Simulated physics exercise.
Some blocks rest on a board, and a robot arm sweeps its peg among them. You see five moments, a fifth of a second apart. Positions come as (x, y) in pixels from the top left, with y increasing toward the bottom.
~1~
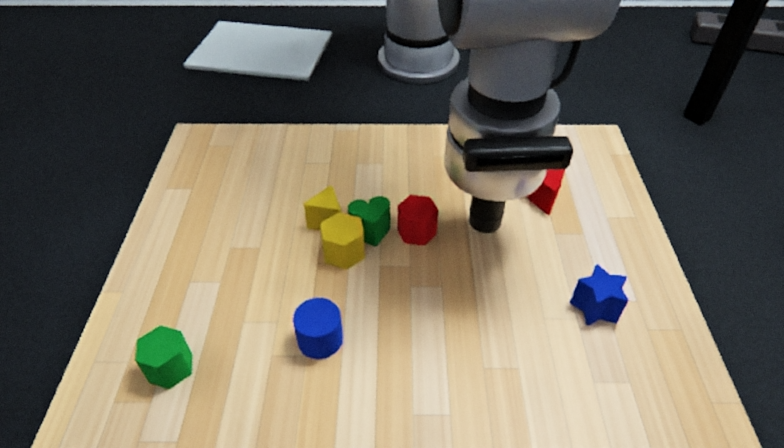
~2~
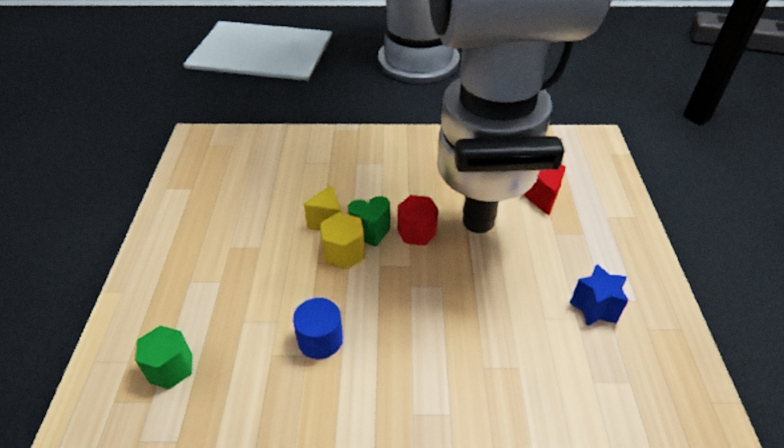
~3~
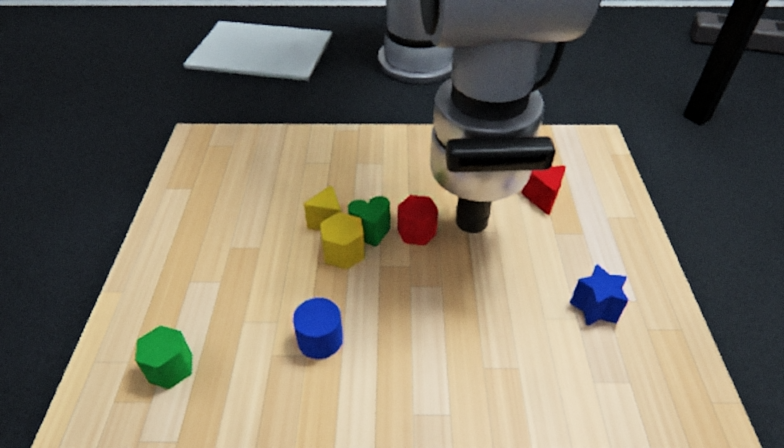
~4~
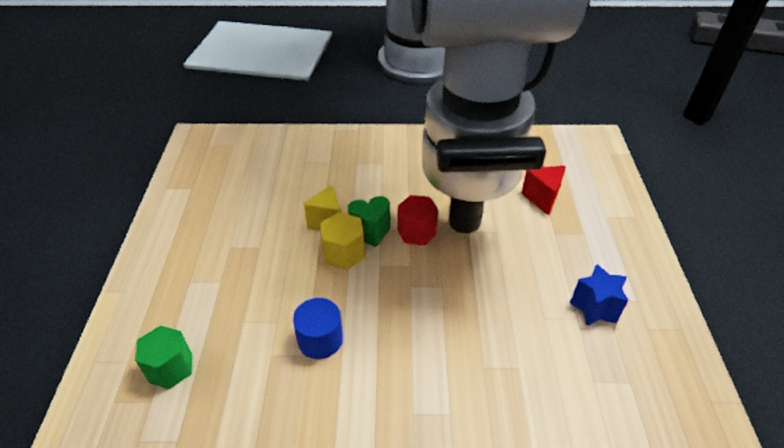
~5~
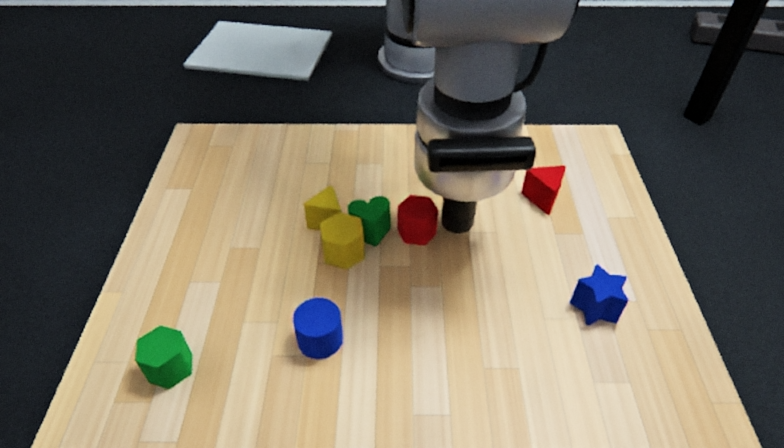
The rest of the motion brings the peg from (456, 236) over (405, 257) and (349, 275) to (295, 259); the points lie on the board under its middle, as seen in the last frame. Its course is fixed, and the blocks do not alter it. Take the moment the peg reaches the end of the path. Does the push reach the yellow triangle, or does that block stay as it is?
It is carried off its spot.
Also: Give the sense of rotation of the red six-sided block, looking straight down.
It turns clockwise.
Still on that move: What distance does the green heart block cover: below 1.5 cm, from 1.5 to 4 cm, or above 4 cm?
Shift: 1.5 to 4 cm.
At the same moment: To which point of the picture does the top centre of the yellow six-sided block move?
Its top face will be centred at roughly (304, 208).
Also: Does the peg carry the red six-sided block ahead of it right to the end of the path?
Short answer: No.
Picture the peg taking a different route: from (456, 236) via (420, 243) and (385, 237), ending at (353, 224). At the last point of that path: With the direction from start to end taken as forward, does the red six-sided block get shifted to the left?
I believe not.
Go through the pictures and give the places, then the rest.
In the first frame, tip of the peg at (485, 222), middles of tops, yellow triangle at (325, 199), yellow six-sided block at (342, 228), green heart block at (370, 207), red six-sided block at (418, 207).
In the second frame, peg at (478, 222), nothing pushed.
In the third frame, peg at (472, 223), nothing pushed.
In the fourth frame, peg at (465, 223), nothing pushed.
In the fifth frame, peg at (457, 223), yellow triangle at (325, 199), yellow six-sided block at (342, 228), green heart block at (370, 207), red six-sided block at (418, 207).
On the path given first. One third of the way, peg at (405, 244); green heart block at (357, 200), turned 35° anticlockwise; red six-sided block at (392, 209), turned 85° clockwise.
Two thirds of the way, peg at (347, 263); yellow triangle at (322, 198); yellow six-sided block at (330, 226), turned 25° clockwise; green heart block at (357, 200), turned 35° anticlockwise; red six-sided block at (392, 209), turned 85° clockwise.
At the end, peg at (292, 247); yellow triangle at (323, 187); yellow six-sided block at (304, 208), turned 95° clockwise; green heart block at (357, 200), turned 35° anticlockwise; red six-sided block at (392, 209), turned 85° clockwise.
